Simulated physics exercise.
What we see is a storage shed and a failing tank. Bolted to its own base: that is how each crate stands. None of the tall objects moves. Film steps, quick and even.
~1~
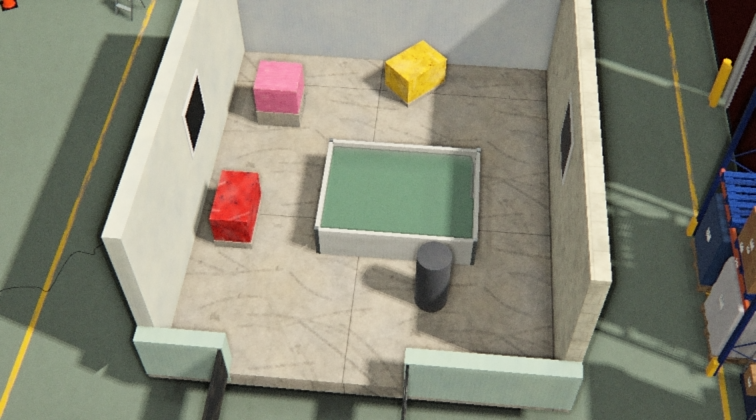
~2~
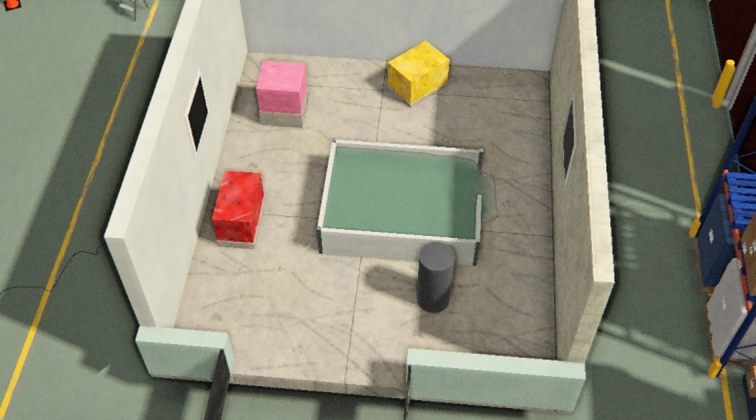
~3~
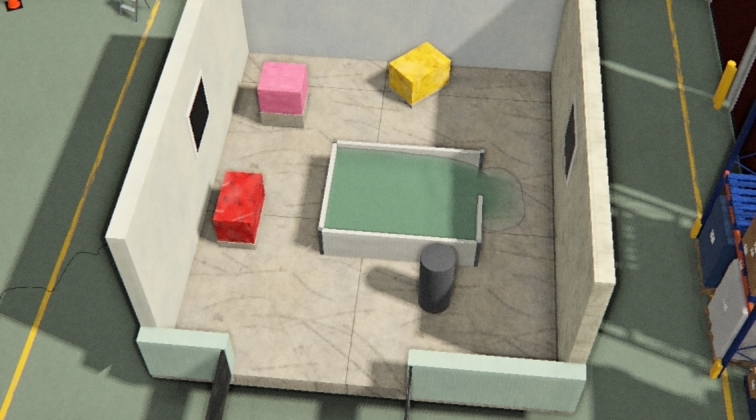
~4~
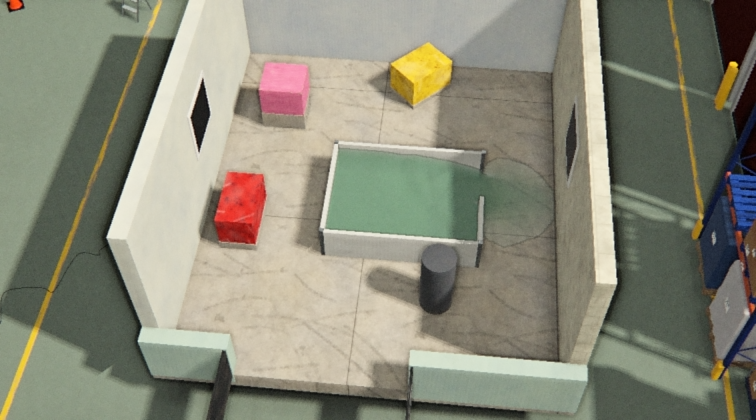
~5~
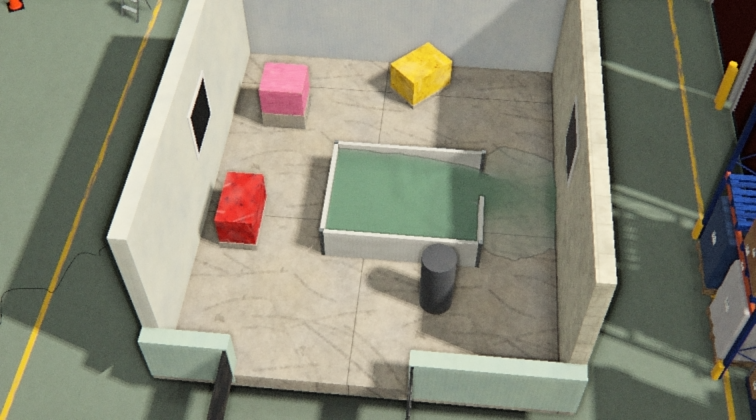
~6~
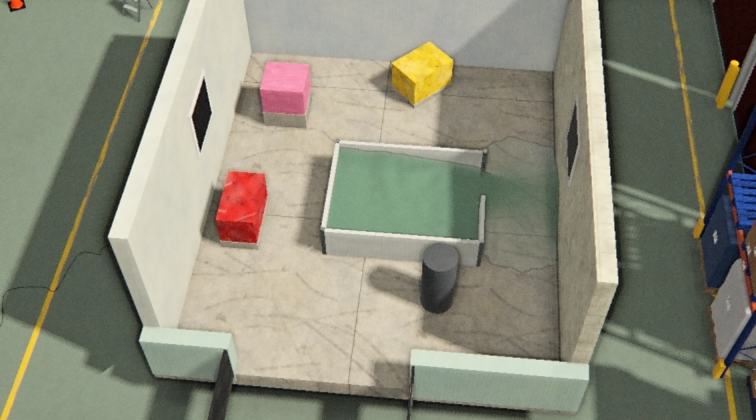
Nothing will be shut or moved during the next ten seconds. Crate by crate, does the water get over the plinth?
In the end the yellow crate will meet the water, the red crate will avoid the water, the pink crate will avoid the water.
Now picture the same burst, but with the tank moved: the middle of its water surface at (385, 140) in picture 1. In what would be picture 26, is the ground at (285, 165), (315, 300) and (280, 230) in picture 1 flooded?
Taking the three spots in order: Bare, bare, bare.
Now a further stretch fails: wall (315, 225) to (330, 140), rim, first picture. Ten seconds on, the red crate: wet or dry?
In that case the red crate gets flooded.
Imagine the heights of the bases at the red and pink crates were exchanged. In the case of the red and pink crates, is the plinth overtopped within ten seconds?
In short, red is left untouched; pink is left untouched.
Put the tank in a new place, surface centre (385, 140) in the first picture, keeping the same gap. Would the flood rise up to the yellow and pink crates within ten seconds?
Result: Yellow crate is flooded; pink crate is untouched.
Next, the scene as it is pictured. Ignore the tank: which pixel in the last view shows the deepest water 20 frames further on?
Look near (433, 69).
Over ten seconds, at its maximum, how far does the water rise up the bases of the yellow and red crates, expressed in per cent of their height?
About 310 percent and about 60 percent.
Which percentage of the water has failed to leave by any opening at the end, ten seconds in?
96 in a hundred.
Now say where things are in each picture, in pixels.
In the first picture, the open tank at (400, 192) is whole and still.
In the second picture, water pours out at (476, 191) and has run to (485, 176).
In the third picture, water pours out at (477, 192) and has run to (518, 216).
In the fourth picture, the front is at (549, 194), out from the gap at (479, 193).
In the fifth picture, the front is at (552, 166), out from the gap at (479, 193).
In the sixth picture, the front is at (553, 152), out from the gap at (480, 192).
A moment on, water covers 15 % of the floor; the yellow crate not reached, the red crate not reached, the pink crate not reached.
Next, water covers 25 % of the floor; the yellow crate not reached, the red crate not reached, the pink crate not reached.
Then, water covers 40 % of the floor; the yellow crate water round its plinth, the red crate not reached, the pink crate not reached.
Later, water covers 75 % of the floor; the yellow crate water round its plinth, the red crate water round its plinth, the pink crate water round its plinth.
In the end, water covers 100 % of the floor; the yellow crate was topped, the red crate stayed above the water, the pink crate stayed above the water.
